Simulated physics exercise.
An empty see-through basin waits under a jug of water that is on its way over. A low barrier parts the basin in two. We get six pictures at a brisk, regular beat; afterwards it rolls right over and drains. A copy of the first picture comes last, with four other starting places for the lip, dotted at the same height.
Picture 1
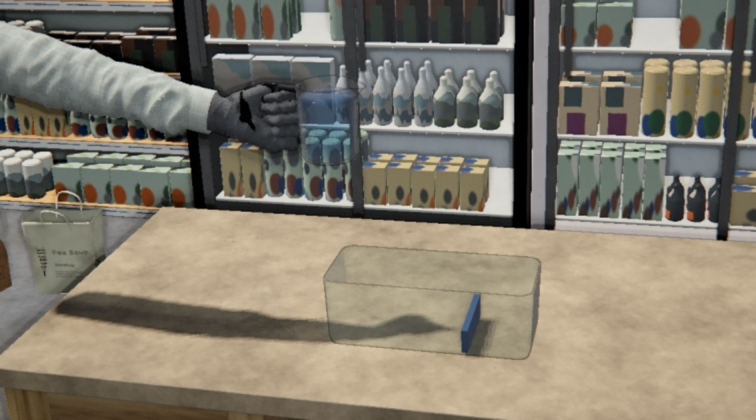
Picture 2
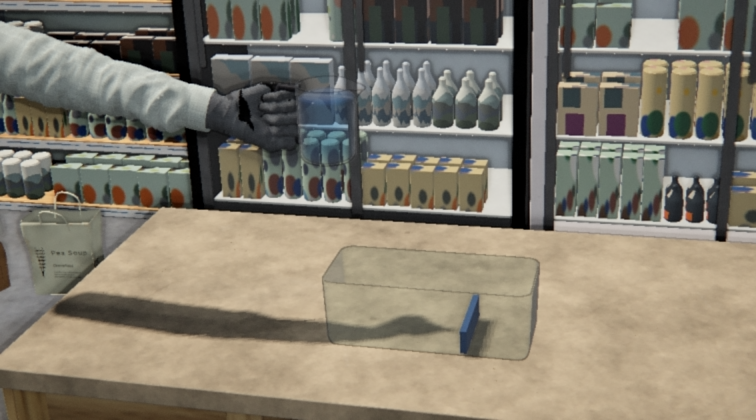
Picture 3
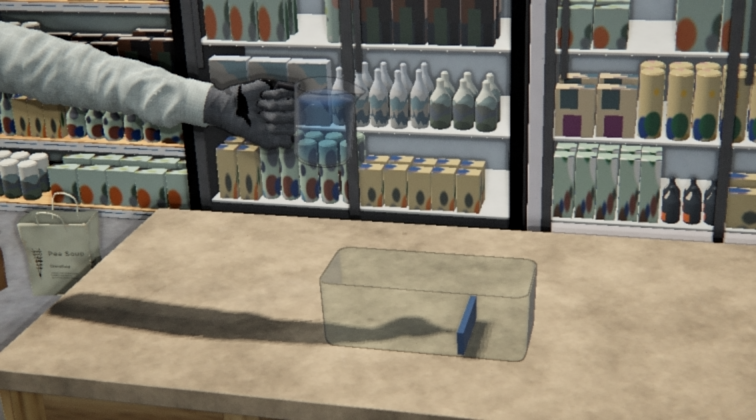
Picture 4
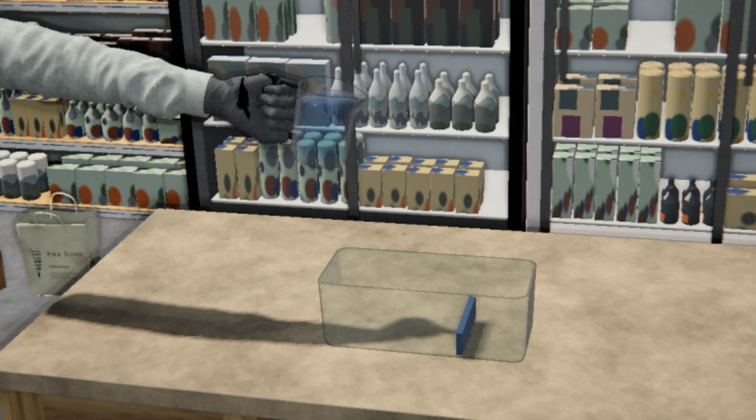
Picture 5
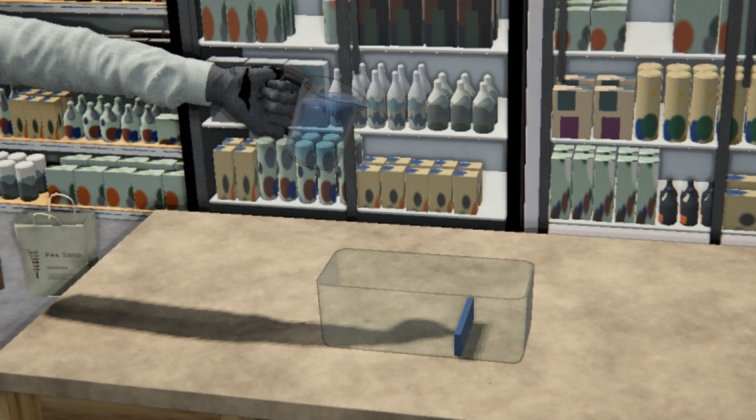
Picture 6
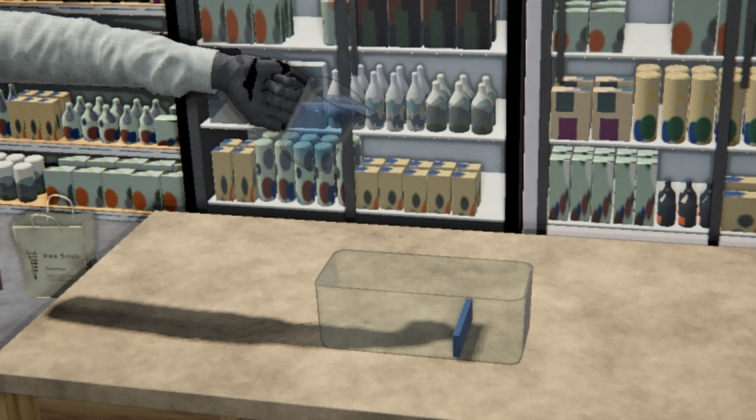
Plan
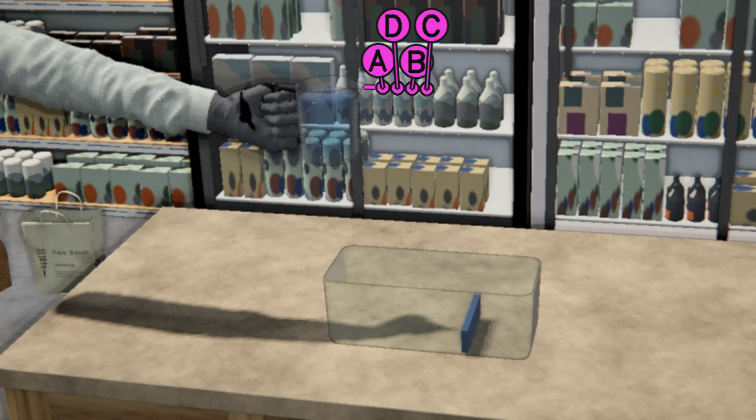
In a shop with stocked shelves and glass-fronted cabinets, seen from slightly above across a mottled beige counter, the view stays almost still, drifting very slightly. A clear rectangular basin with a low blue barrier sits on the counter, a pale paper bag stands at left, and a dark-gloved, pale-sleeved arm holds a transparent jug of bluish water. The hand first holds the jug upright, then tilts it rightward until water reaches over its lip.
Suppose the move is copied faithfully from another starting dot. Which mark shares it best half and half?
Choose D.
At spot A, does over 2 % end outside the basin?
Yes.
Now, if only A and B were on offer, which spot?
Spot B.
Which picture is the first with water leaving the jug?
Picture 6.
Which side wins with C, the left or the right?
The right side.
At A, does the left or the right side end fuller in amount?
The left side.
On the marked copy, A at (382, 87); B at (412, 88); C at (426, 88); D at (397, 87).
If A is chosen, about 88 % ends left of the wall and 4 % right of it; 7 % is lost outside.
If B is chosen, about 19 % ends left of the wall and 78 % right of it; 3 % is lost outside.
If C is chosen, about 16 % ends left of the wall and 81 % right of it; 4 % is lost outside.
If D is chosen, about 54 % ends left of the wall and 44 % right of it.
